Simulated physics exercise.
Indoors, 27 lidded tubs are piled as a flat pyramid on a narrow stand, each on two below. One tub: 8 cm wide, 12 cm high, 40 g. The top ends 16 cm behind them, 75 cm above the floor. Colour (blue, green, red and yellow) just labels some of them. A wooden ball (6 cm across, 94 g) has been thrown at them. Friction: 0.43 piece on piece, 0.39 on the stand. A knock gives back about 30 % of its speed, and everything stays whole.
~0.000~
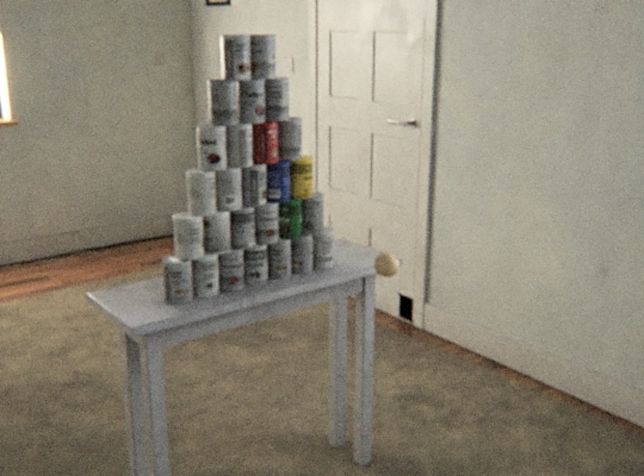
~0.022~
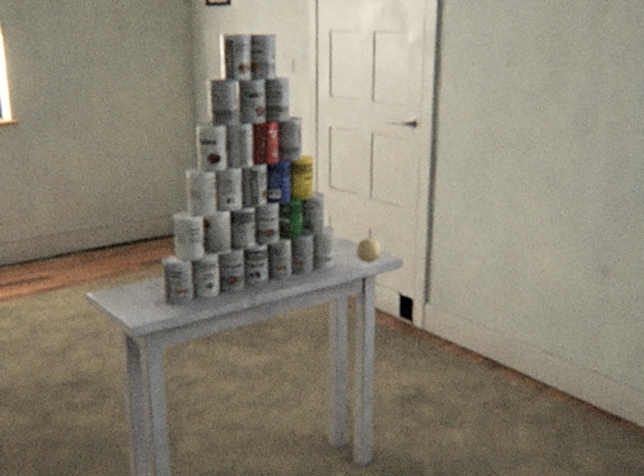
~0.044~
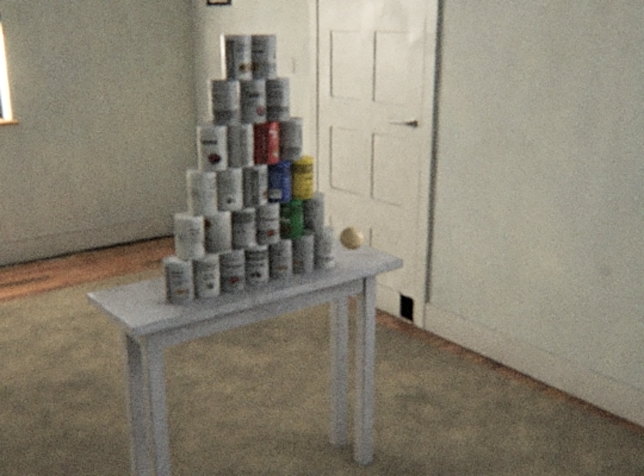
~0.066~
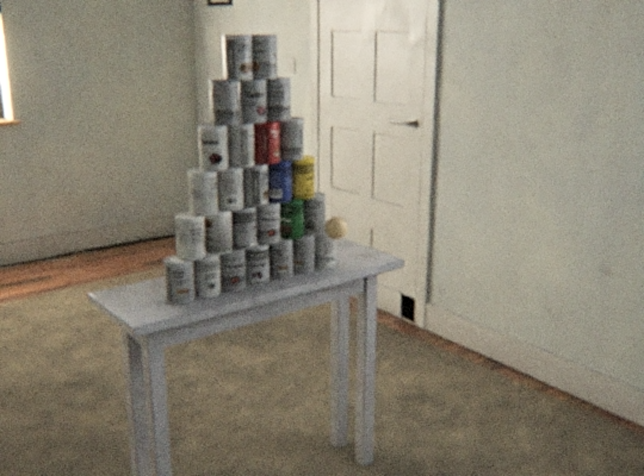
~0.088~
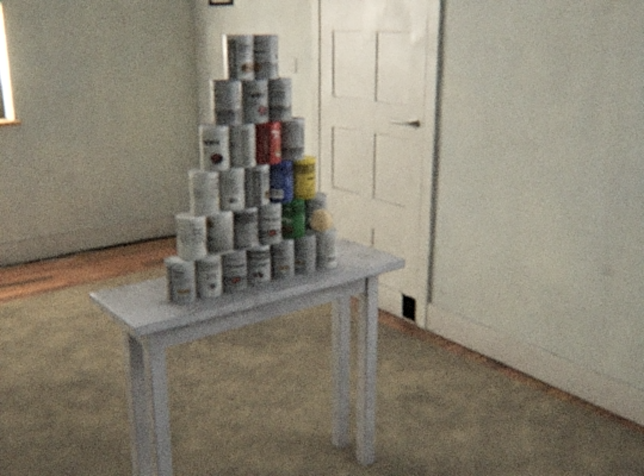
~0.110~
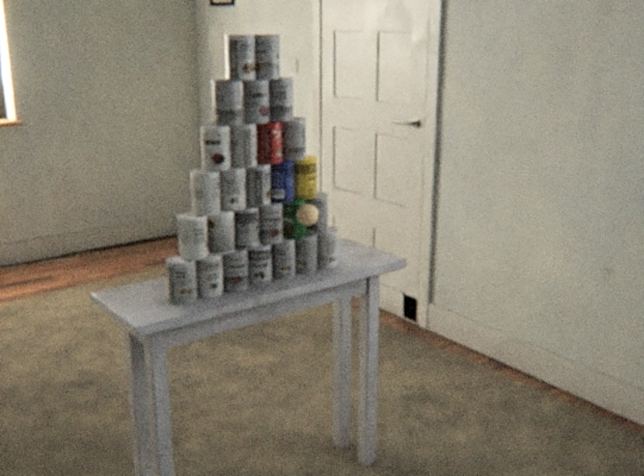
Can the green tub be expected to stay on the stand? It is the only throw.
In the end the green tub goes over the edge.
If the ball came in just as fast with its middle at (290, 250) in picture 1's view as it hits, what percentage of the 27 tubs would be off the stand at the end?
In that case 0 per cent.
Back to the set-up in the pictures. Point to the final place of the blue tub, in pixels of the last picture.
Around (250, 257).
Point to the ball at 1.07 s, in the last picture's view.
At about (242, 387).
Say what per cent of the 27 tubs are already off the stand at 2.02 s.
By then 30 per cent.
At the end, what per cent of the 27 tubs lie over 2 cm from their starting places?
Shifted: 45 per cent.
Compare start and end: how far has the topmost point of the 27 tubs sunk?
Roughly 12 cm.
After 1.07 s, ball still moving; 2 of the 27 tubs off the stand; green tub 73° from how it stood, 87 cm lower; yellow tub on its side.
After 2.02 s, ball still moving; 8 of the 27 tubs off the stand; green tub on its side; yellow tub upside down.
In the end (2.7 s), ball rolling away; 9 of the 27 tubs off the stand; green tub on its side; red tub on its side; blue tub on its side. From the last view, middles, green tub near (195, 280).
